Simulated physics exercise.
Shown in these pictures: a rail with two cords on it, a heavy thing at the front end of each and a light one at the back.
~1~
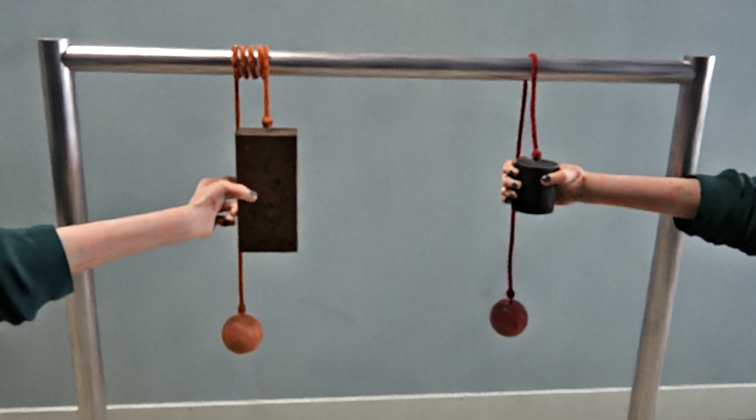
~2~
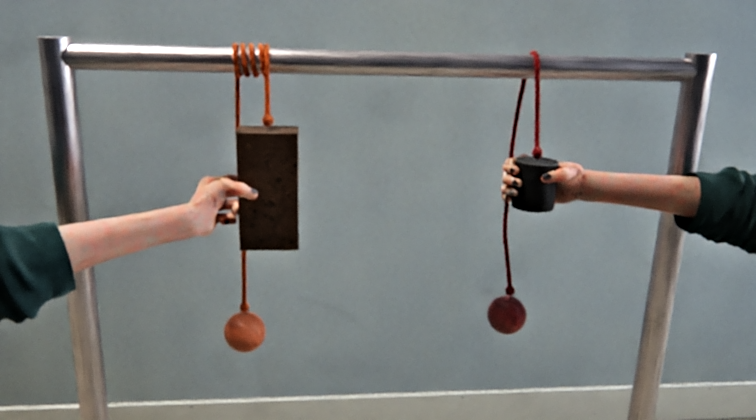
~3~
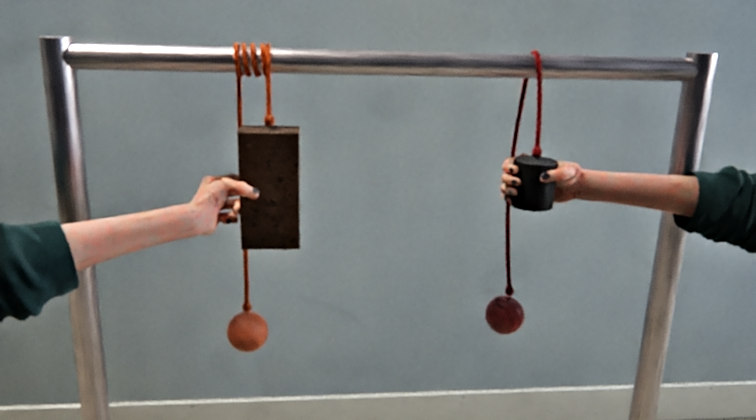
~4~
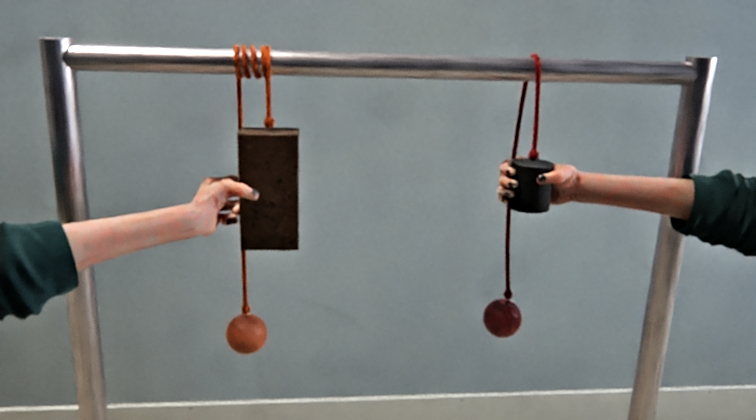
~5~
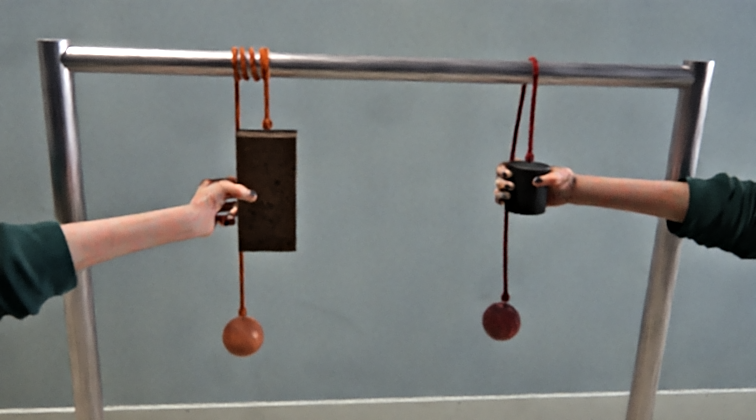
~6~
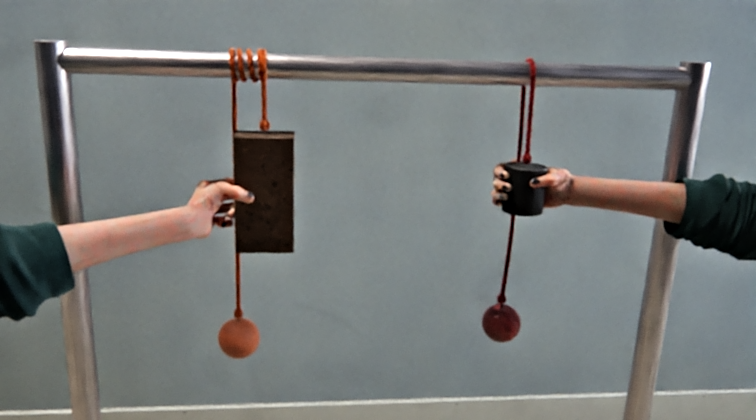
Two hands hold a brown block and a black cylinder while balls sway slightly on cords.
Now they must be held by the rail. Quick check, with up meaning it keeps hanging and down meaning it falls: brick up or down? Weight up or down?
Brick: Up; weight: Down.
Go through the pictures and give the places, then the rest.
The first picture shows brick (268, 190); weight (534, 186); left orange (242, 334); right apple (509, 318).
The second picture shows brick (269, 188); weight (535, 184).
The third picture shows brick (270, 188); weight (534, 183).
The fourth picture shows brick (270, 189); weight (531, 185).
The fifth picture shows brick (268, 191); weight (527, 188).
The sixth picture shows brick (265, 192); weight (524, 189); left cord wound several times round the rail; right cord only laid over the rail.
Then, 0.52 s after the last picture, brick hanging near (263, 186); weight on the floor.
At rest, brick hanging near (264, 182); weight on the floor. The brick is held and the weight pulls its rope through.
